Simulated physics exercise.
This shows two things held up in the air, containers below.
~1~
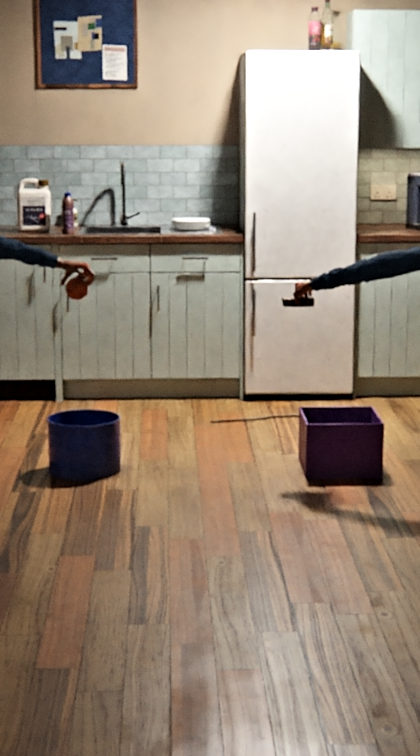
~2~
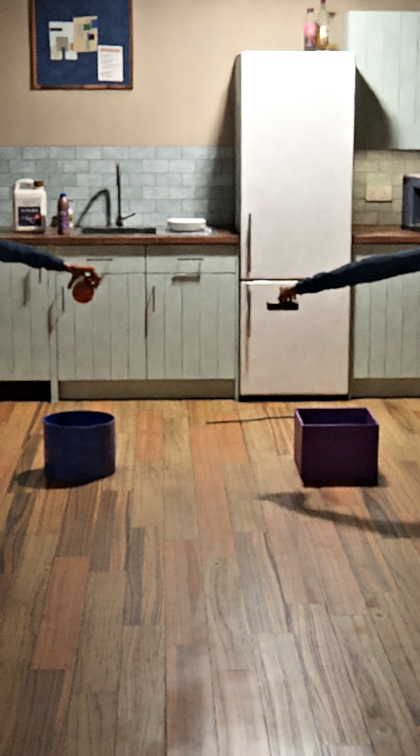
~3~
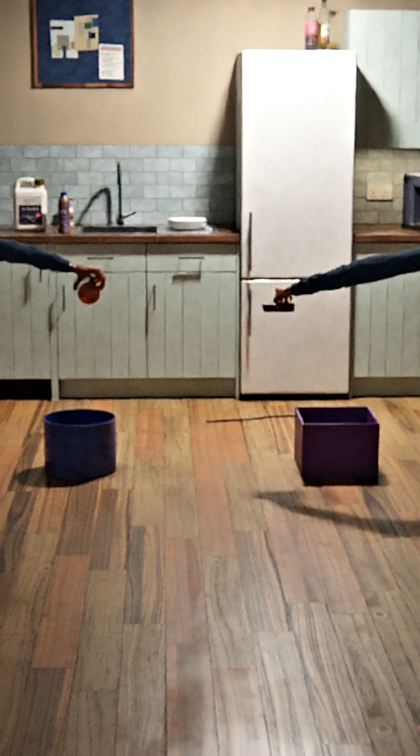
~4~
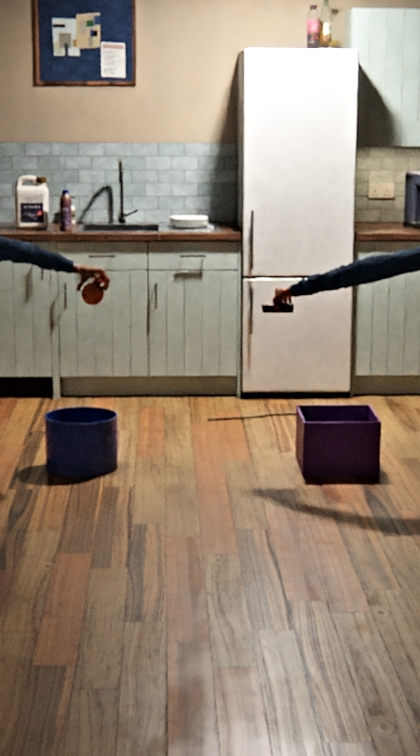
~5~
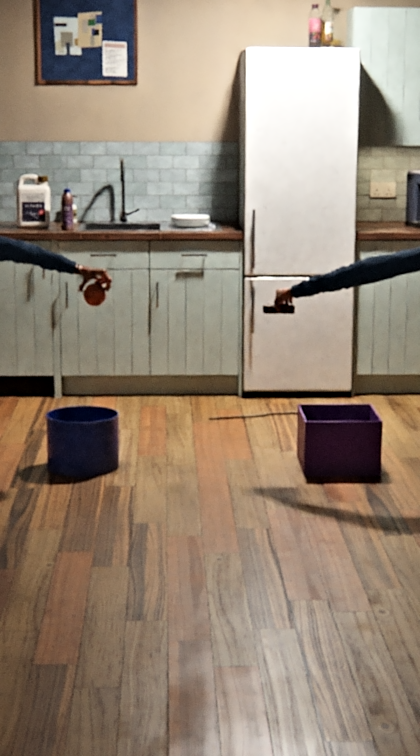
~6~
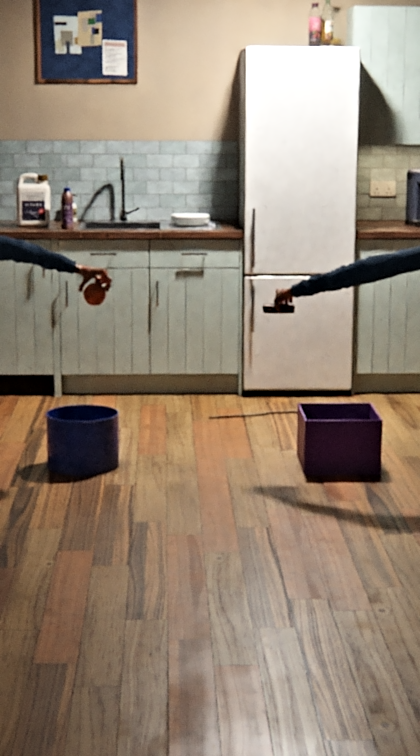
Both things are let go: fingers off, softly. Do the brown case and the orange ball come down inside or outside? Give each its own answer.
As for where they come down: The brown case ends up outside; the orange ball ends up inside.
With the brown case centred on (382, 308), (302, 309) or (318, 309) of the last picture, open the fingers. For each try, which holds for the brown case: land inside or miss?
Trial 1: It finishes off target. Trial 2: It finishes off target. Trial 3: It finishes in the opening.
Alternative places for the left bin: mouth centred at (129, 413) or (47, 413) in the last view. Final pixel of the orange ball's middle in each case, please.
Rest position (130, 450) for the first setting, (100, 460) for the second.
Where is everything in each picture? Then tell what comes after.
Still on the way; brown case (298, 302); orange ball (77, 289); right crate (340, 441), in the first frame.
Still on the way; orange ball (83, 292); left bin (80, 445), in the second frame.
Still on the way; brown case (278, 307); right crate (336, 441), in the third frame.
Still on the way; orange ball (93, 294); left bin (82, 441), in the fourth frame.
Still on the way; brown case (279, 309); right crate (338, 439), in the fifth frame.
In place, still held; brown case (279, 309); orange ball (95, 295); left bin (83, 439), in the sixth frame.
Then, 0.22 s later than the last frame, brown case dropping near (278, 345); orange ball dropping near (95, 331).
Then, 0.36 s later than the last frame, brown case dropping near (277, 421); orange ball dropping near (96, 408).
Then, 0.50 s later than the last frame, brown case fallen near (277, 447); orange ball fallen near (97, 442).
When it is over, the brown case misses, near (277, 461); the orange ball lands inside, near (97, 453).
